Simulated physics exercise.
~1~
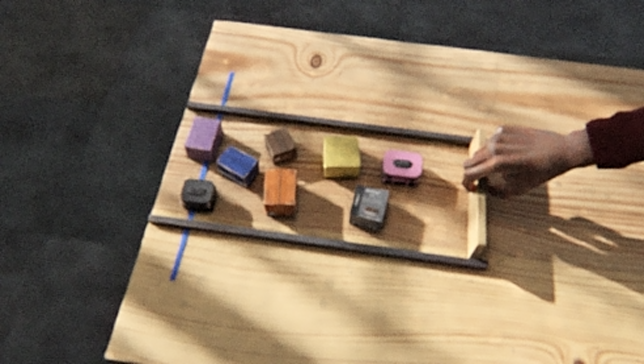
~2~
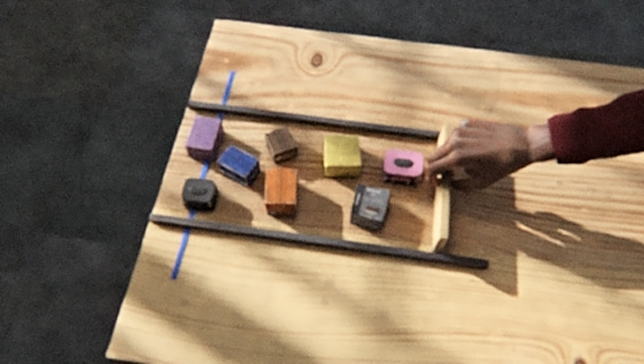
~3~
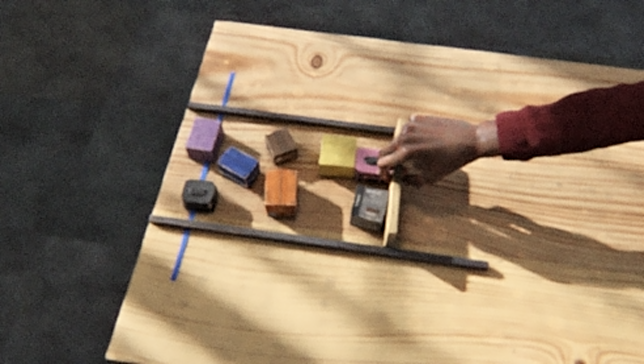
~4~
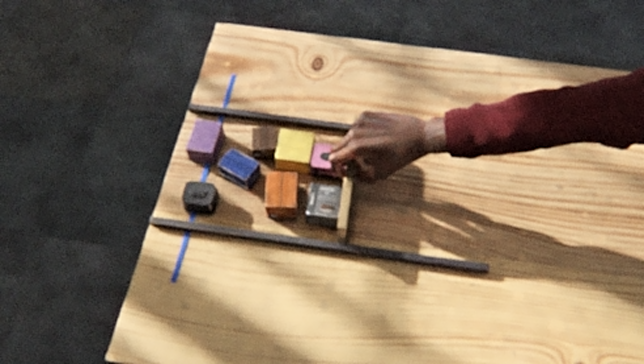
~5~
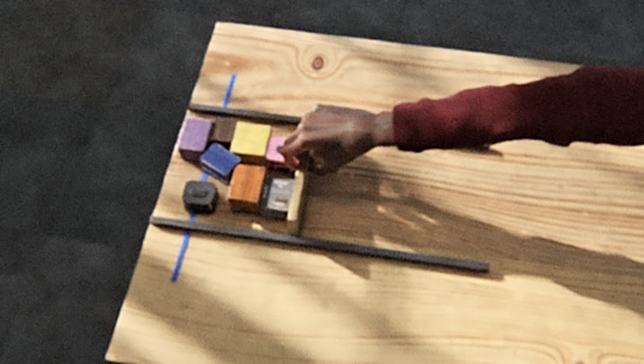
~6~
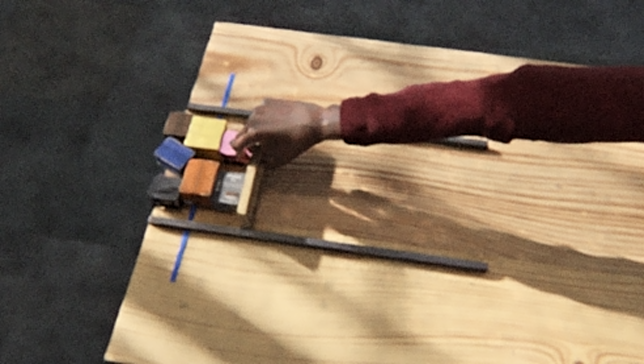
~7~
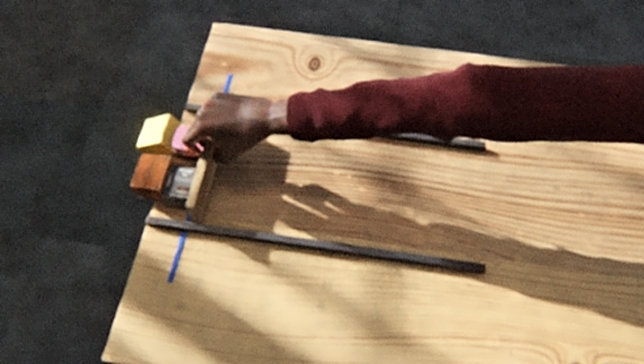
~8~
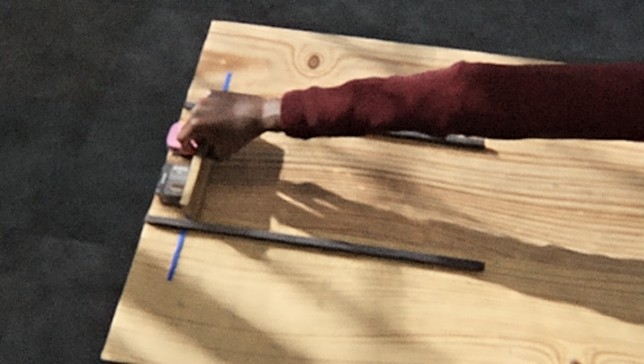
A hand slides an upright board left, pushing most of the small blocks off the table's edge.
